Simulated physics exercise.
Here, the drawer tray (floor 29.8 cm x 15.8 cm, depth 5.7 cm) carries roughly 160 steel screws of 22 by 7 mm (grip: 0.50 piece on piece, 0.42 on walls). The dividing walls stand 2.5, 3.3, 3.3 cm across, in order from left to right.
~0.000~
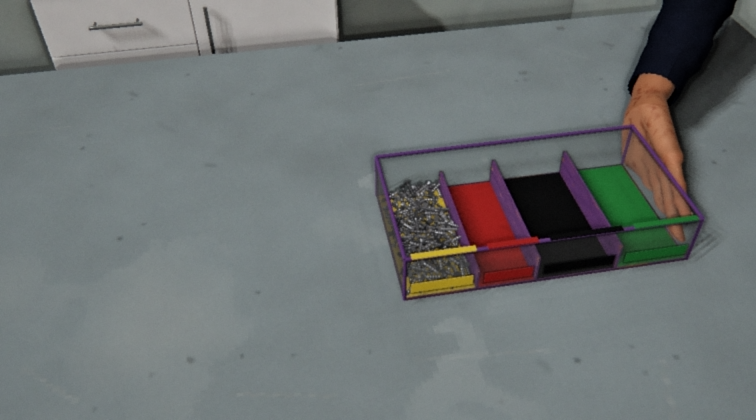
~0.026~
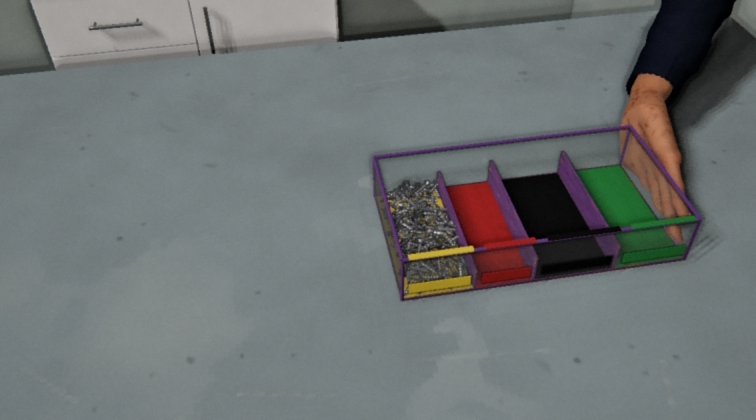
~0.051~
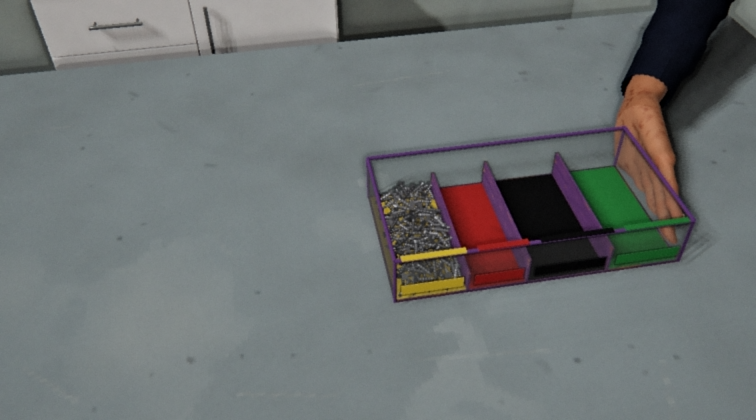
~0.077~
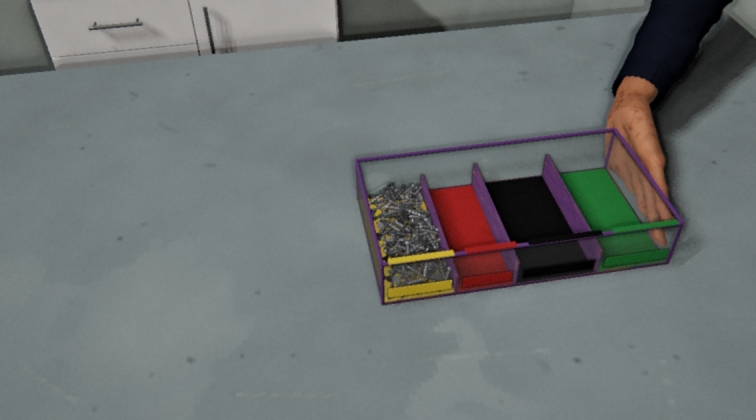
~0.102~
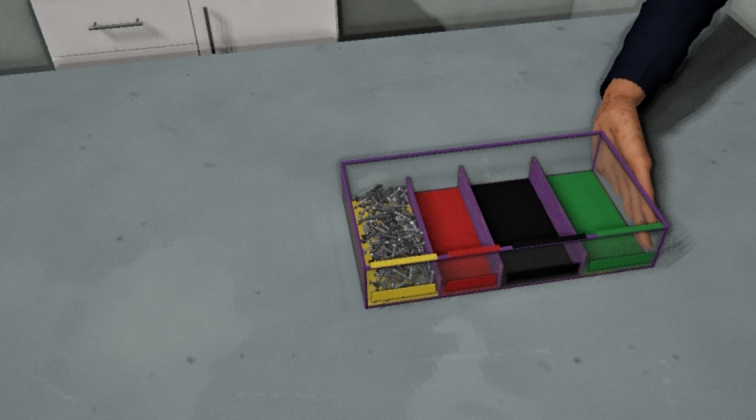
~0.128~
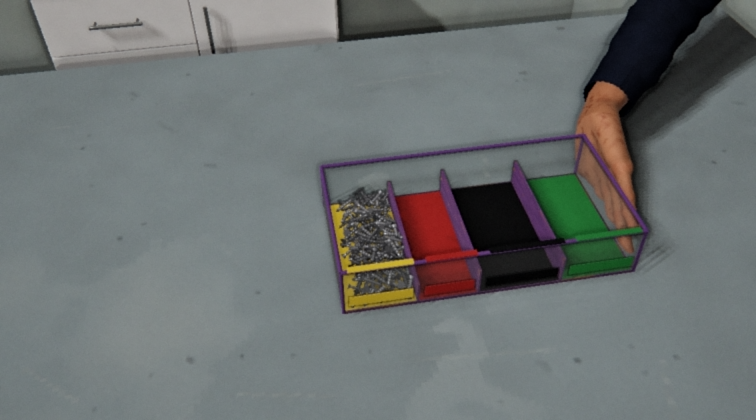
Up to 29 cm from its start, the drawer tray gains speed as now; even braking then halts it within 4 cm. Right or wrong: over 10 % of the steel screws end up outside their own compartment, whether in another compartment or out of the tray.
Wrong.
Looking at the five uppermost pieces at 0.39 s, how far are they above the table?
Height: Roughly 7 centimetres.
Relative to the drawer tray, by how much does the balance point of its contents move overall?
Measured shift: Approx. 1.5 cm, an estimate.
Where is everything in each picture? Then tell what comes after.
In the first picture, drawer tray at (557, 243); tilt 0 degrees; moved 0.0 cm; yellow 100 %.
In the second picture, drawer tray at (554, 243); tilt 0 degrees; moved 0.3 cm.
In the third picture, drawer tray at (547, 245); tilt 0 degrees; moved 1.0 cm.
In the fourth picture, drawer tray at (535, 247); tilt 0 degrees; moved 2.2 cm.
In the fifth picture, drawer tray at (519, 251); tilt 0 degrees; moved 3.9 cm.
In the sixth picture, drawer tray at (497, 256); tilt 0 degrees; moved 6.1 cm; yellow 100 %. Its speed is now 0.97 m/s.
After 0.23 s, tilt 0 degrees; yellow 100 %; 0 % away from where they began.
After 0.31 s, tilt 0 degrees; yellow 100 %; 0 % away from where they began.
After 0.39 s, tilt 0 degrees; yellow 100 %; 0 % away from where they began.
After 0.46 s, tilt 0 degrees; yellow 100 %; 0 % away from where they began.
In the end, at 1.1 s, yellow 100 %; 0 % away from where they began.
